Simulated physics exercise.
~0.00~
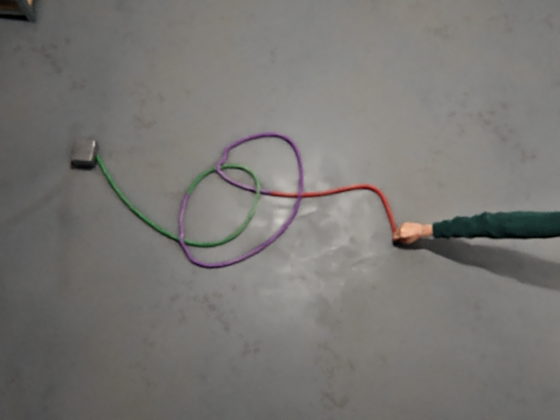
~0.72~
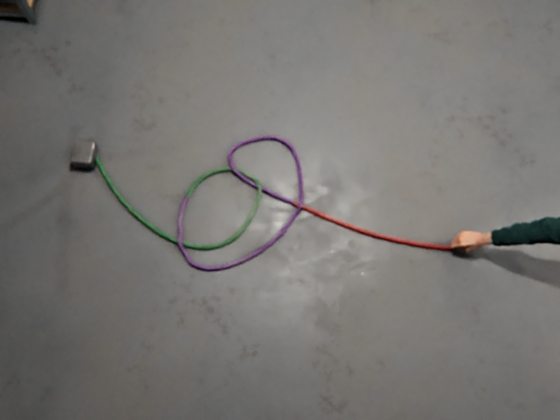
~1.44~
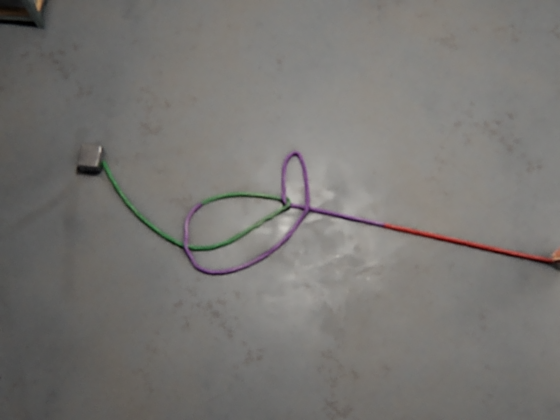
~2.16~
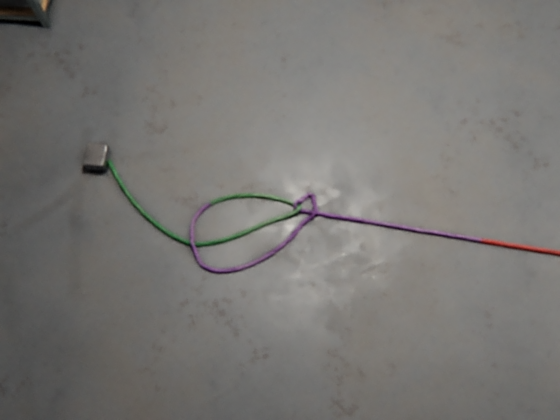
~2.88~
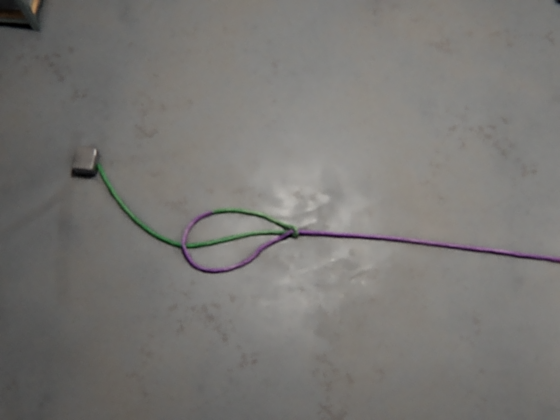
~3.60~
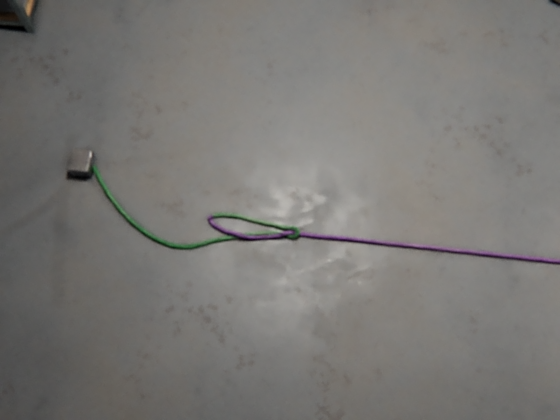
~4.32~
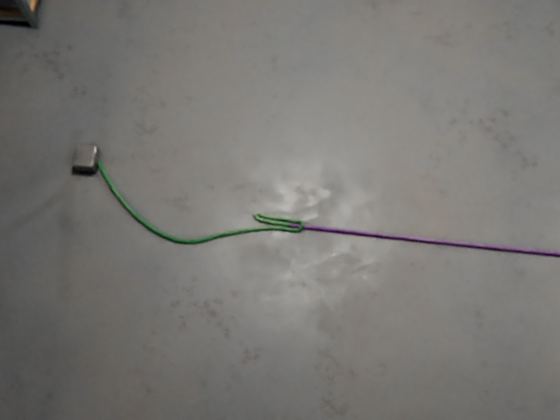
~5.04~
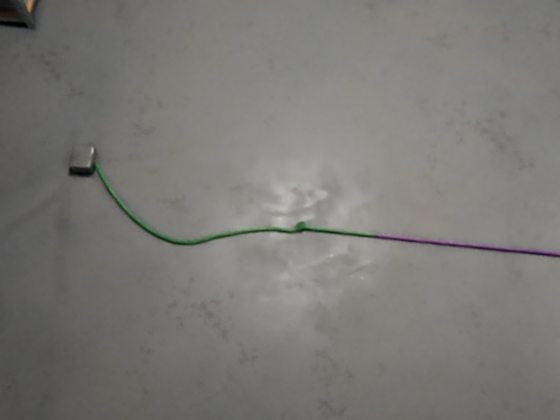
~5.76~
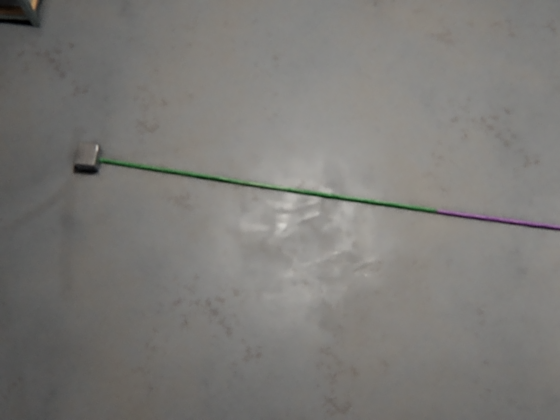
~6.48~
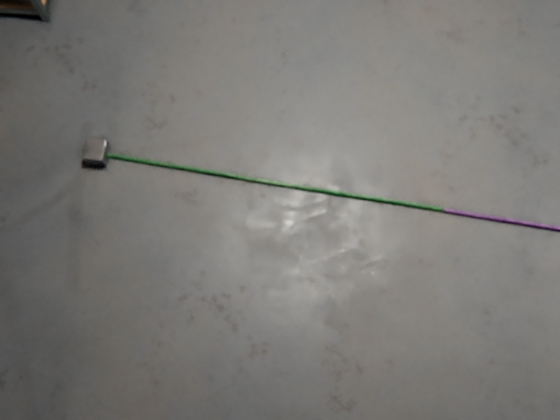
On a smooth grey concrete floor, seen from above with a slight sway, a rope lies in overlapping loops. Its green part is fastened to a small metal block at the left, its middle is purple, and its red end is held by a hand in a dark green sleeve. The hand pulls the red end right and leaves view as the upper purple loop shrinks. The remaining loop narrows into a thin fold, then a tiny kink in the green part. Finally the kink comes out, leaving the rope straight and taut with no knot.
